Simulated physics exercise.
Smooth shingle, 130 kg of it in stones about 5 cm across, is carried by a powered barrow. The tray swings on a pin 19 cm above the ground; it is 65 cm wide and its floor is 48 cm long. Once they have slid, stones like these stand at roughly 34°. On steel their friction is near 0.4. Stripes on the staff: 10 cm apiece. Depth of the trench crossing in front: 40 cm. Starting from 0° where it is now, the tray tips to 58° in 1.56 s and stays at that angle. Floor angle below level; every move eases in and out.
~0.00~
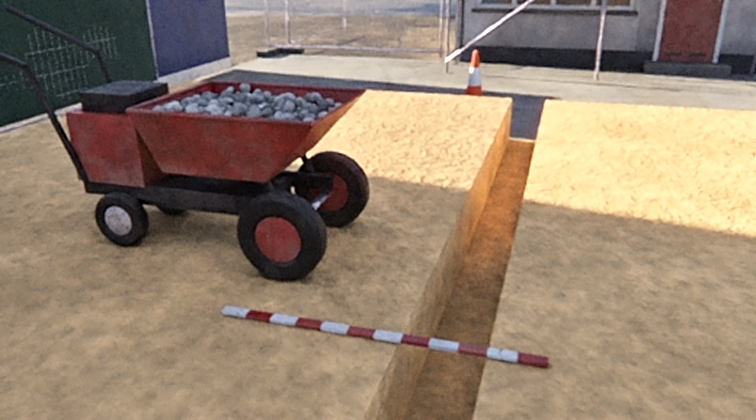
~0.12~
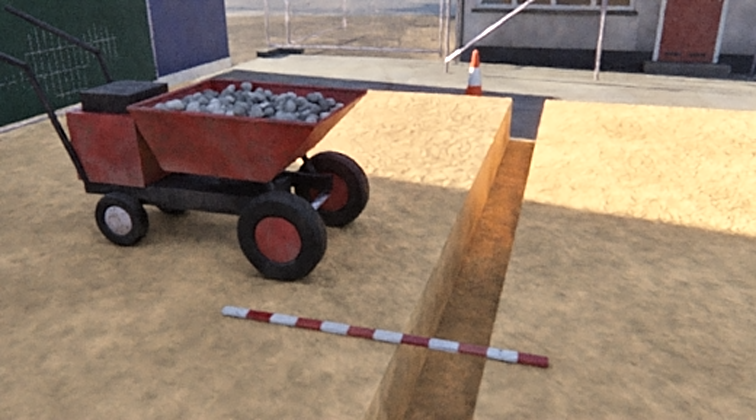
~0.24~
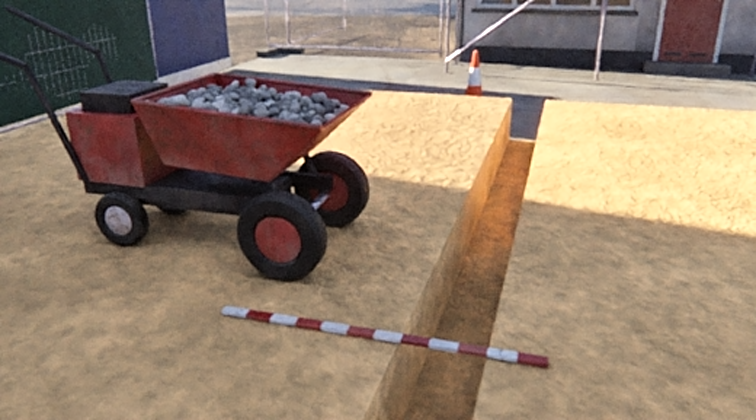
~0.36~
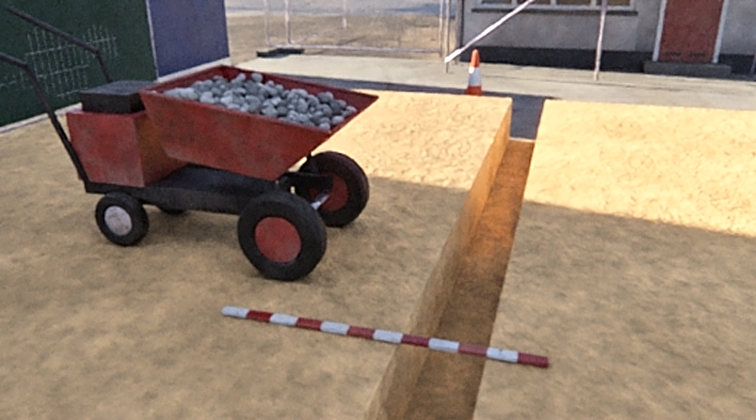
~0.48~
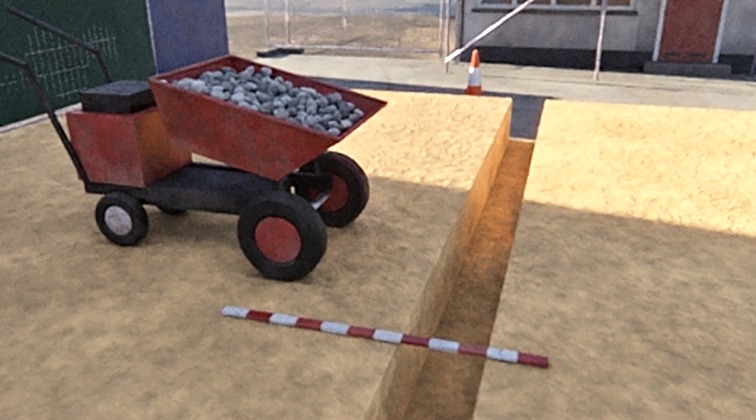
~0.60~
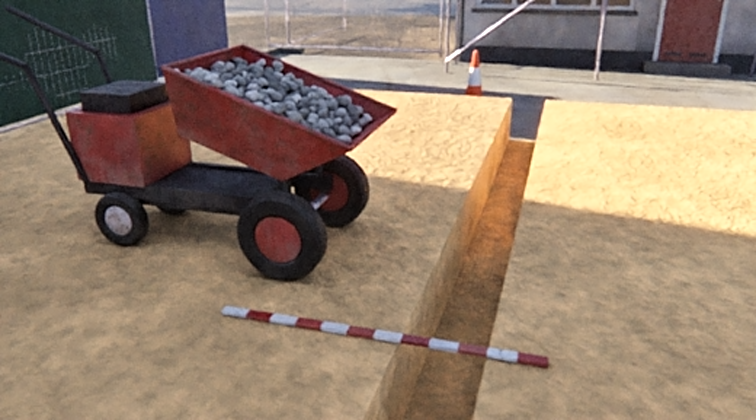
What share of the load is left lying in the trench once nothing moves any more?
About 98 per cent.
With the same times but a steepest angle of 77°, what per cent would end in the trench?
It comes out at about 100 percent.
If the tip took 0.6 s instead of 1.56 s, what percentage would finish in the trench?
It would be near 75 percent.
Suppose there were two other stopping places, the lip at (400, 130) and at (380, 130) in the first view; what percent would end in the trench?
Roughly 30 per cent, then 45 per cent.
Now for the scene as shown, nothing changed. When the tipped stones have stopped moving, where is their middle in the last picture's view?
Their middle lands near (466, 326).
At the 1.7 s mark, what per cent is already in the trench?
Roughly 35 percent of the load.
After 1.2 s the floor is at 49°; 100 % in the tray; the foremost stones are at (406, 184).
After 1.7 s the floor is at 58°; 60 % in the tray, 3 % short of the trench, 36 % in the trench; the foremost stones are at (512, 262).
After 2.0 s the floor is at 58°; 34 % in the tray, 2 % short of the trench, 62 % in the trench, 2 % past the trench; the foremost stones are at (588, 283).
After 4.0 s the floor is at 58°; 0 % in the tray, 98 % in the trench, 2 % past the trench; the foremost stones are at (630, 288).
